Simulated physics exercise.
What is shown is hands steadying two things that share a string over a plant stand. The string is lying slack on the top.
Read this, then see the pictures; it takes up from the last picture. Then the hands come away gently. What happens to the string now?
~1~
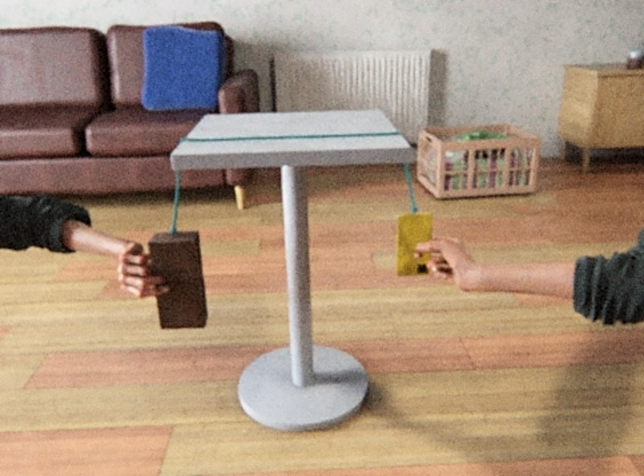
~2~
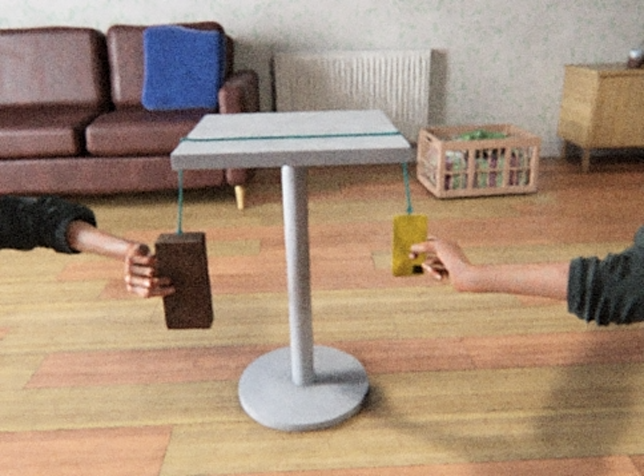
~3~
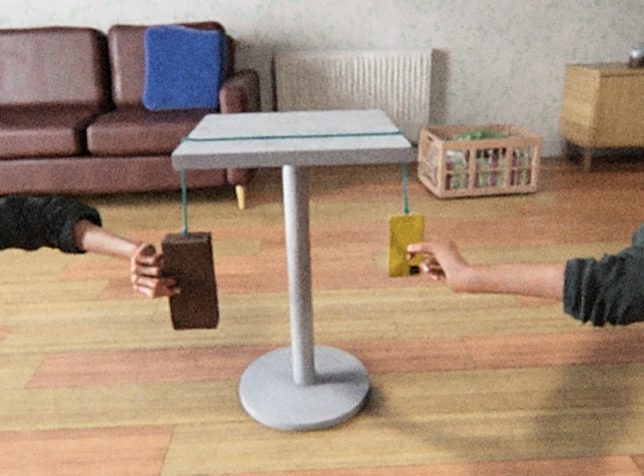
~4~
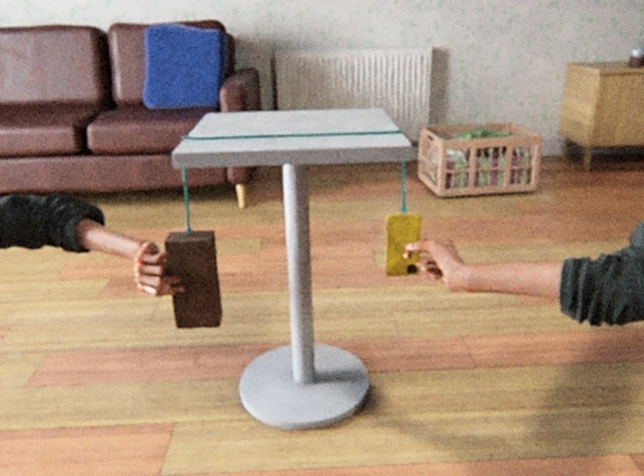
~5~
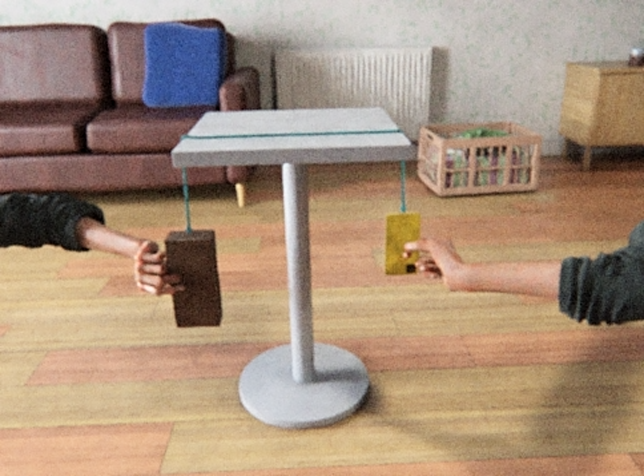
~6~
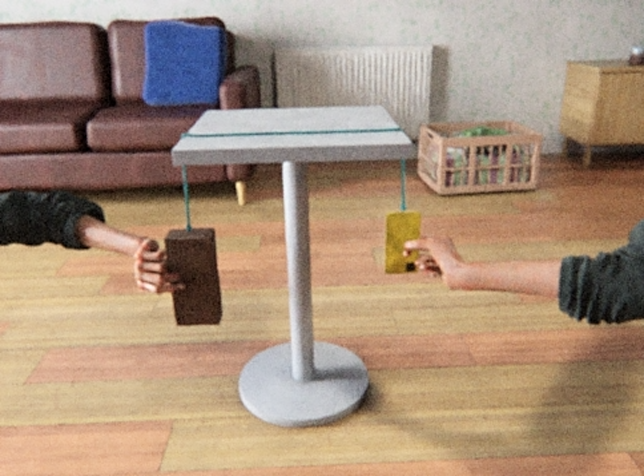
The string moves off to the left.
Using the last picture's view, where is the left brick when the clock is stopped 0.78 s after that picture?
At about (216, 375).
Then, 0.78 s after the last picture, left brick down on the floor near (216, 375); right phone higher.
Then, 1.34 s after the last picture, left brick down on the floor near (211, 371); right phone down on the floor.
At rest, left brick down on the floor near (213, 373); right phone down on the floor. The string sinks on the left side.
